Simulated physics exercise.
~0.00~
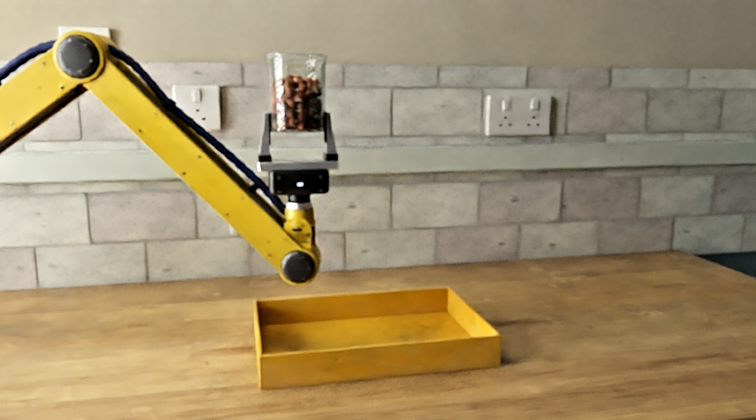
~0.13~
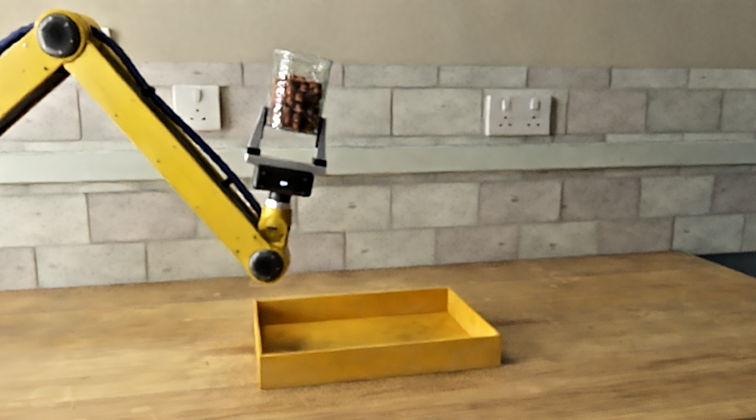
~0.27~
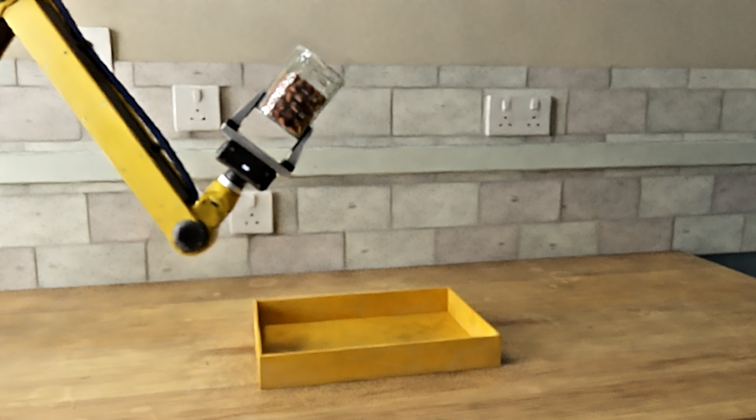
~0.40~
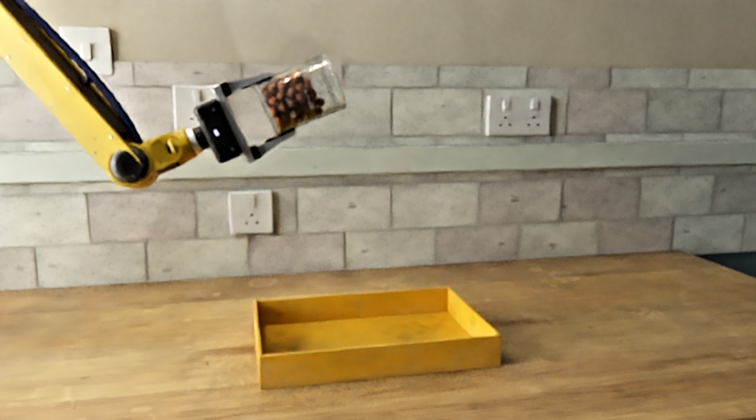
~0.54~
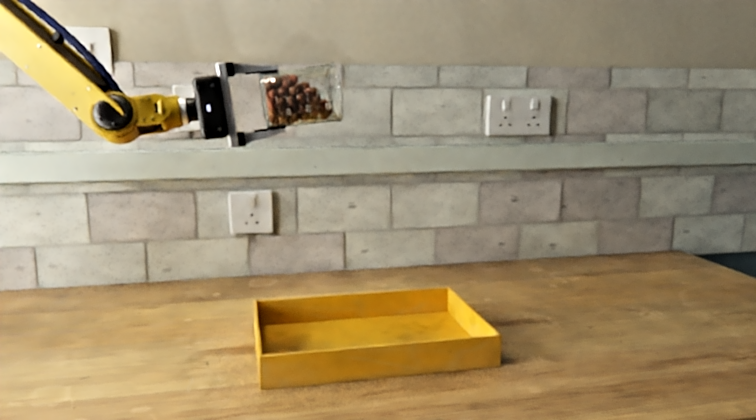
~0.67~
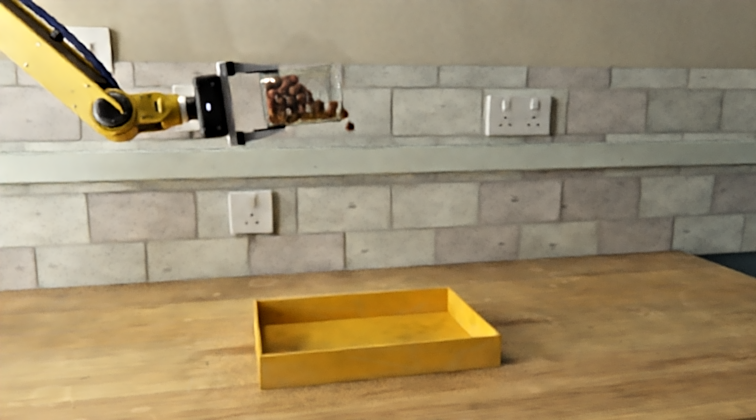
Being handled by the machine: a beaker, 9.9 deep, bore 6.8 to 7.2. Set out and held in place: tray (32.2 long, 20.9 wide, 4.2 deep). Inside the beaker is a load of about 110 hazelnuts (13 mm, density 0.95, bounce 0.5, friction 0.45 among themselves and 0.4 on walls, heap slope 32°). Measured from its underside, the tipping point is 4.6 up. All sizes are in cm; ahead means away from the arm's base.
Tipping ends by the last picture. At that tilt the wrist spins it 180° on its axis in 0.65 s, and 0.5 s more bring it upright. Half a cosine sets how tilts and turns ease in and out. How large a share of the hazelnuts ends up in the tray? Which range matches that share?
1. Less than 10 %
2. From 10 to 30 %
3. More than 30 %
Answer: 2.
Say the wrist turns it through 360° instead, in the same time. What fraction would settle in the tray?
I'd expect some 20 per cent.
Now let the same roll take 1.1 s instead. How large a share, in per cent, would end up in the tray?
That would give near 25 in a hundred.
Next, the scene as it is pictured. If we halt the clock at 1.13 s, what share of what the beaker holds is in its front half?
Around 40 percent.
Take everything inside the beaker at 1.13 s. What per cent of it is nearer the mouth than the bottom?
Roughly 40 percent.
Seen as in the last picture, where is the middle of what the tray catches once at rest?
Near pixel (395, 340).
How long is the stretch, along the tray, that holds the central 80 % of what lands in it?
14 cm, roughly.
After 1.13 s, tipped 84°, highest piece 39 above the table; 100 in the beaker, 4 in the tray, 3 in flight or on a rim.
After 1.59 s, tipped 37°, highest piece 40 above the table; 92 in the beaker, 11 in the tray, 4 in flight or on a rim.
After 2.02 s, upright, highest piece 40 above the table; 92 in the beaker, 15 in the tray.
After 2.72 s, upright, highest piece 40 above the table; 92 in the beaker, 15 in the tray.
In the end, 92 in the beaker, 15 in the tray. That is 14 % in the tray.
